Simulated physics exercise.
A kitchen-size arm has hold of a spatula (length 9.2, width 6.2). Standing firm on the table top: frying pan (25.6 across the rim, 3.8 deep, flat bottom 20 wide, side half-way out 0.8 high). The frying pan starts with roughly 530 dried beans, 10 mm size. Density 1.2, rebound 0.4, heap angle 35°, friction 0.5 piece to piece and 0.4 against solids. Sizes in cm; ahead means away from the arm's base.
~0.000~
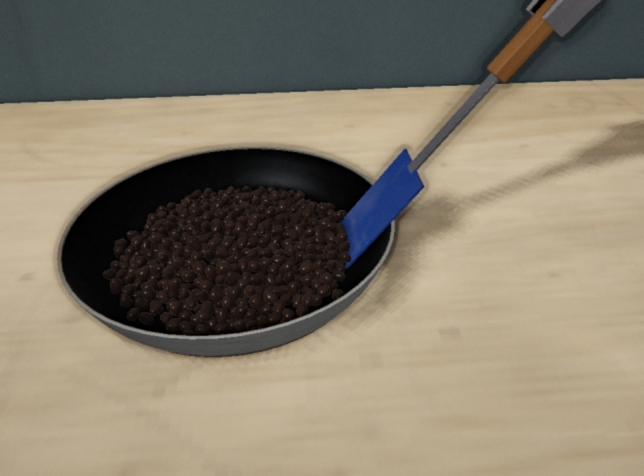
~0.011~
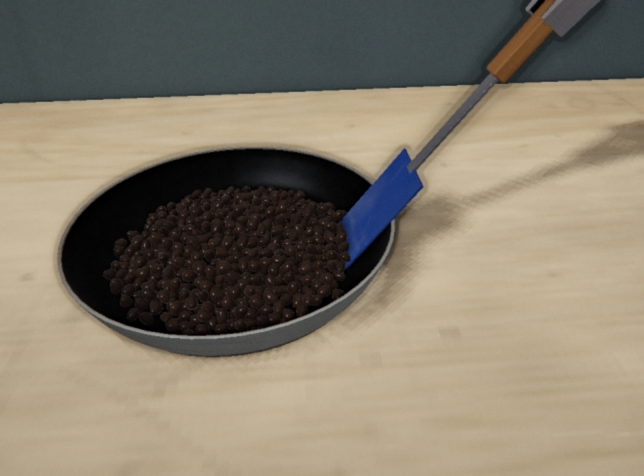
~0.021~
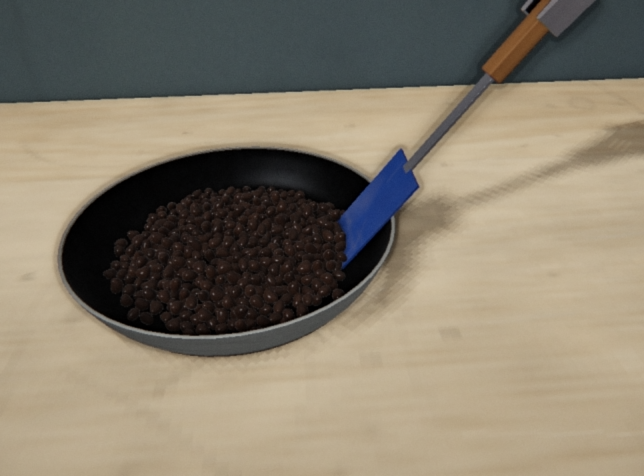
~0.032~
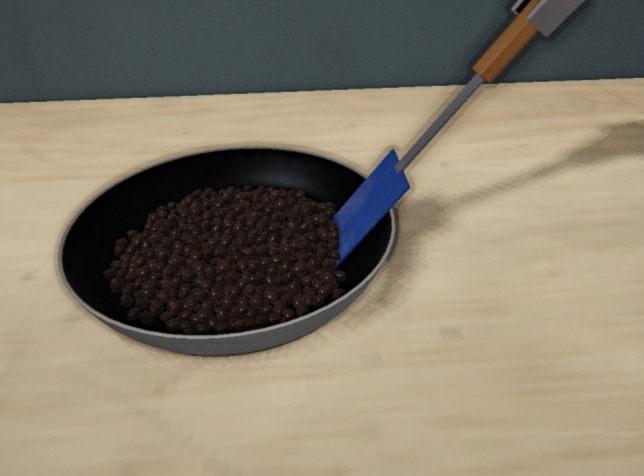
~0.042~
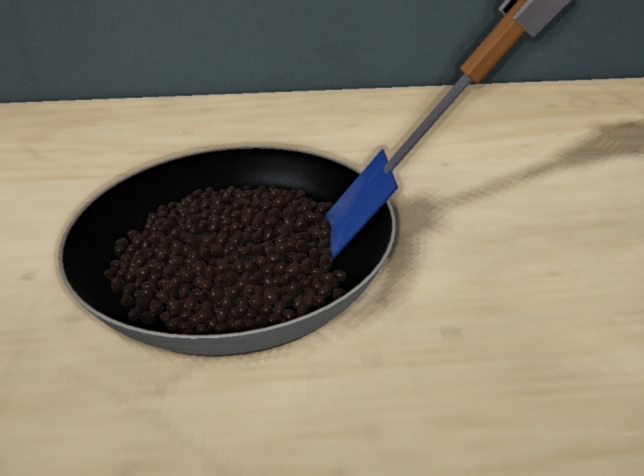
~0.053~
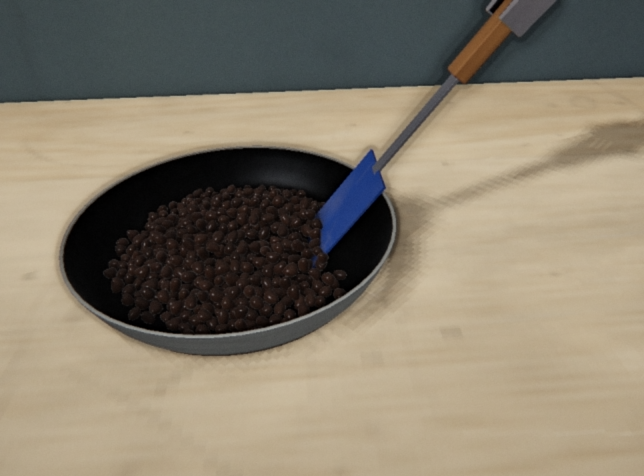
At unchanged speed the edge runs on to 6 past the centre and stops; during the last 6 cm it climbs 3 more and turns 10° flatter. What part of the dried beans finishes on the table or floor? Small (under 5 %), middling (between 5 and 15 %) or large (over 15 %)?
On the table or floor the share is small, under 5 %.
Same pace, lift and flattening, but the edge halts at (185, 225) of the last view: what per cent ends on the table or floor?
About 0 per cent.
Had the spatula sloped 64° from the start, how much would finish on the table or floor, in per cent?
Then about 0 per cent.
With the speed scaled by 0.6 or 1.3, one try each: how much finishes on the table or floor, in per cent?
About 0 and 5 per cent.
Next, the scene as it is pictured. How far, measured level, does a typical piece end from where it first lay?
Roughly 3 cm.
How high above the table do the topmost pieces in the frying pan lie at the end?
About 4.5 cm.
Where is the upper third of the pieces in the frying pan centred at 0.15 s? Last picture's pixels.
Around (188, 235).
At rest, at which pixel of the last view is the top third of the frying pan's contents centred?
Near (136, 240).
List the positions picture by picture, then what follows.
The first frame shows spatula top edge at (414, 166), sloping 53°; upper third of the load around (241, 238), from x 110 to 345, top at y 190; 530 in the frying pan.
The second frame shows spatula top edge at (414, 166), sloping 53°; upper third of the load around (241, 238), from x 110 to 345, top at y 190.
The third frame shows spatula top edge at (410, 166), sloping 53°; upper third of the load around (244, 237), from x 110 to 345, top at y 190.
The fourth frame shows spatula top edge at (401, 166), sloping 53°; upper third of the load around (247, 236), from x 110 to 345, top at y 190.
The fifth frame shows spatula top edge at (390, 167), sloping 53°; upper third of the load around (247, 234), from x 110 to 345, top at y 190.
The sixth frame shows spatula top edge at (378, 167), sloping 53°; upper third of the load around (245, 233), from x 110 to 345, top at y 190; 530 in the frying pan.
After 0.10 s, sloping 53°, highest piece 5 above the table; 530 in the frying pan.
After 0.15 s, sloping 49°, highest piece 5 above the table; 530 in the frying pan.
After 0.37 s, sloping 43°, highest piece 4 above the table; 517 in the frying pan, 12 on the table or floor, 1 on the blade or in flight.
After 1.42 s, sloping 43°, highest piece 4 above the table; 517 in the frying pan, 13 on the table or floor.
At rest, 517 in the frying pan, 13 on the table or floor. That is 2 % on the table or floor.
